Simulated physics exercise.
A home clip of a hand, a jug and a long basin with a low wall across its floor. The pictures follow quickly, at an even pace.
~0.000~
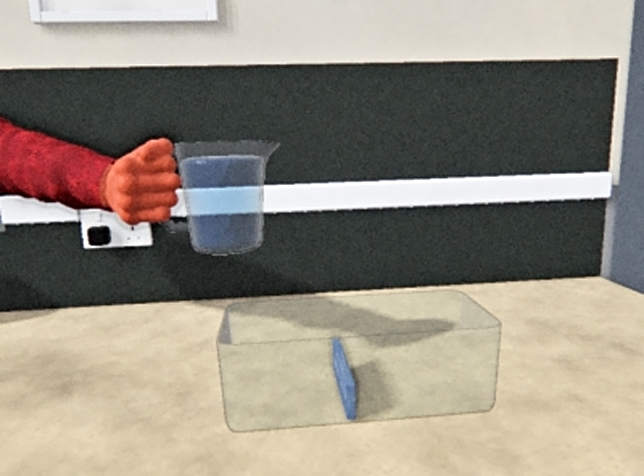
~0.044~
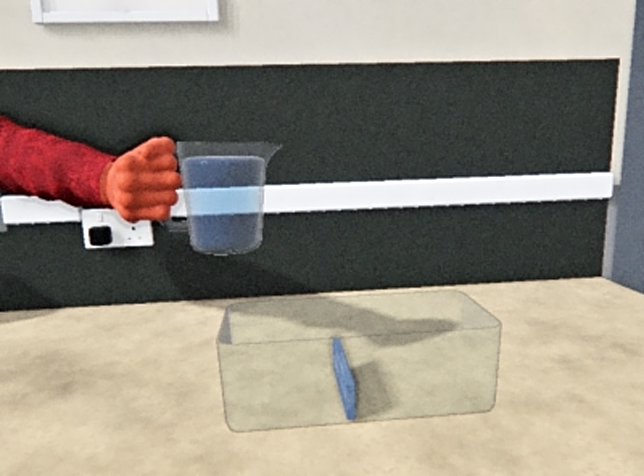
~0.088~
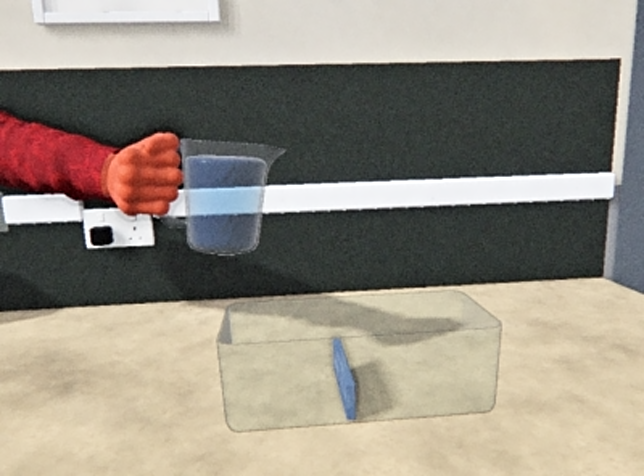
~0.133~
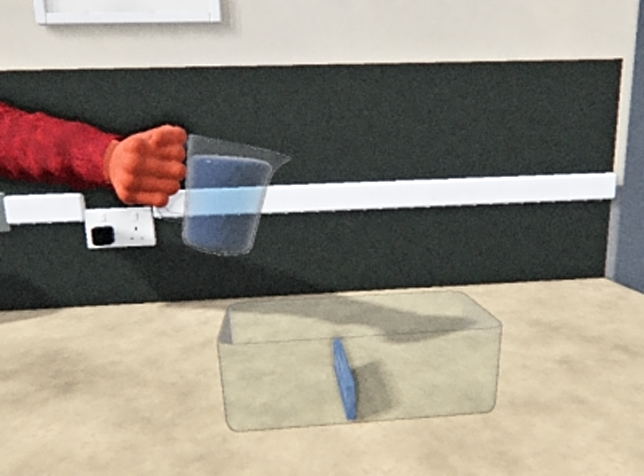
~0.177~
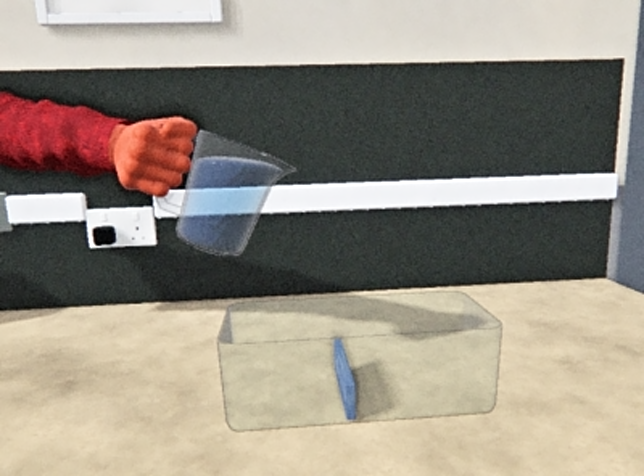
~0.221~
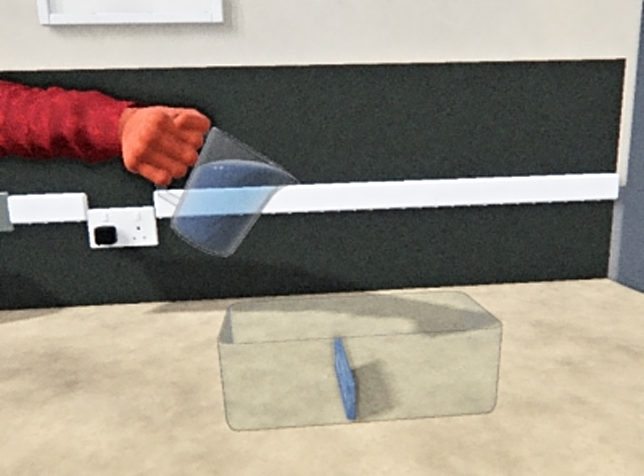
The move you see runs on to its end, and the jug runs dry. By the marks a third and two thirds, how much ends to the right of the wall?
The share right of the wall is from a third to two thirds.
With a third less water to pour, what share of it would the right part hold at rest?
Close to 25 per cent.
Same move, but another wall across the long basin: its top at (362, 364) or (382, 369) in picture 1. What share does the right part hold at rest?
First some 15, then 10 per cent.
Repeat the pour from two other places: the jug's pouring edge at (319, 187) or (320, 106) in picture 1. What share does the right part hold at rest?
First some 95, then 85 per cent.
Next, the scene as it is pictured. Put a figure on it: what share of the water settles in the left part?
It comes to 45 per cent or so.
A moment on, the jug is tipped on its side and 57 per cent is still to pour, 1 is left of the wall and 12 right of it.
Next, the jug is tipped right over and 18 per cent is still to pour, 27 is left of the wall and 34 right of it.
Then the jug is tipped right over and 3 per cent is still to pour, 38 is left of the wall and 52 right of it.
Later the jug is tipped right over and 0 per cent is still to pour, 45 is left of the wall and 52 right of it.
In the end 45 per cent lies left of the wall, 52 right of it and 2 outside.
